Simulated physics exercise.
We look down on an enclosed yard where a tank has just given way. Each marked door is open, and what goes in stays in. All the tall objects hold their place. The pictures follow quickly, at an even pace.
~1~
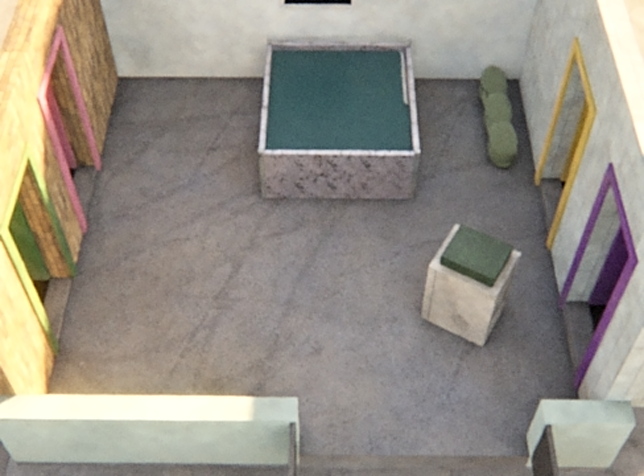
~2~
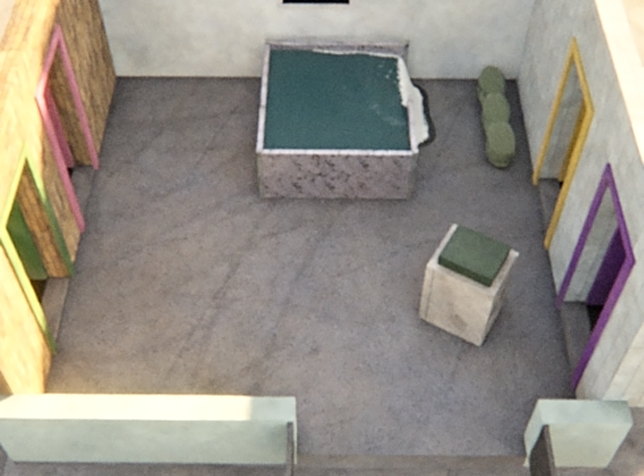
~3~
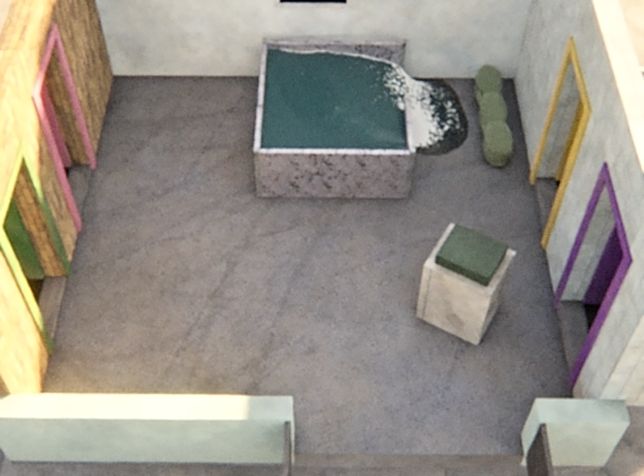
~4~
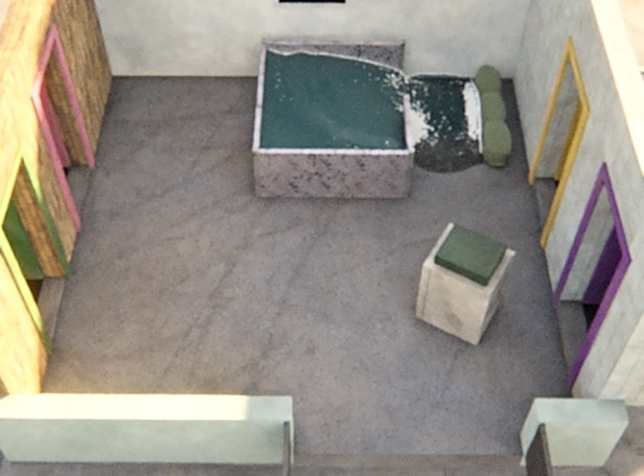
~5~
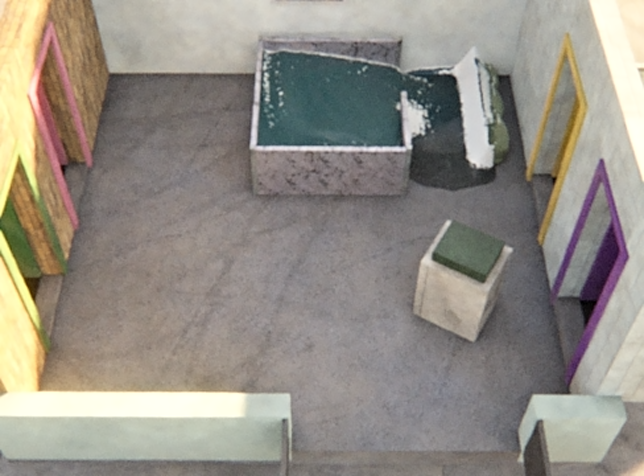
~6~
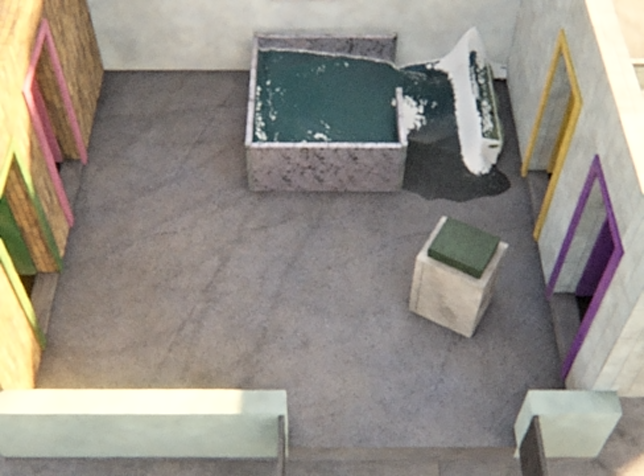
Water bursting from the right side of a stone tank in a walled yard, surging against rounded green bushes and spreading across the floor.
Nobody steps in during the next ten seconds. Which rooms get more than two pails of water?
The green door lets in a lot; the pink door admits no more than that; the yellow door admits no more than that; the purple door admits no more than that.
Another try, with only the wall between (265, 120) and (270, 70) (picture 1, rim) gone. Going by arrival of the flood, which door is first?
The pink-painted one.
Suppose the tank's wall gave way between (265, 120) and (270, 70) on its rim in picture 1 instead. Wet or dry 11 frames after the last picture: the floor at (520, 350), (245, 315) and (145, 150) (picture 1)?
In turn: Free of water, not flooded, under water.
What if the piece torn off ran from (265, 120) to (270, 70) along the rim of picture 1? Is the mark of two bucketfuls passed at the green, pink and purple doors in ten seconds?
In short: Green door floods, pink door passes that mark, purple door stays under.
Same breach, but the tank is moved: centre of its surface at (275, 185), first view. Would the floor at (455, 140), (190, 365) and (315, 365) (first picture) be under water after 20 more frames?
In that order: Flooded, no water, dry.
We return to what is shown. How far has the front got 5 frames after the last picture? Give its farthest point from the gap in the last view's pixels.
Near (502, 279).
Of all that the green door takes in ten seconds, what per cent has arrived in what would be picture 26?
Roughly 0 per cent.
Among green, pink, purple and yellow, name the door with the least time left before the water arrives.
It is the yellow-painted one.
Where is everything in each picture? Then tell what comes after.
In the first frame, the tank at (339, 100) is whole and still.
In the second frame, the front is at (421, 143), out from the gap at (403, 99).
In the third frame, water pours out at (400, 101) and has run to (455, 143).
In the fourth frame, the front is at (480, 156), out from the gap at (399, 102).
In the fifth frame, water pours out at (396, 99) and has run to (485, 177).
In the sixth frame, the front is at (493, 188), out from the gap at (392, 95).
A moment on, water covers 20 % of the floor; the green door not reached, the pink door not reached, the yellow door wet at the sill, nothing in, the purple door not reached.
Next, water covers 30 % of the floor; the green door not reached, the pink door not reached, the yellow door wet at the sill, nothing in, the purple door wet at the sill, nothing in.
Then, water covers 55 % of the floor; the green door not reached, the pink door not reached, the yellow door wet at the sill, nothing in, the purple door under two buckets in.
Later, water covers 80 % of the floor; the green door under two buckets in, the pink door wet at the sill, nothing in, the yellow door wet at the sill, nothing in, the purple door under two buckets in.
In the end, water covers 95 % of the floor; the green door over two buckets in, the pink door wet at the sill, nothing in, the yellow door wet at the sill, nothing in, the purple door under two buckets in.
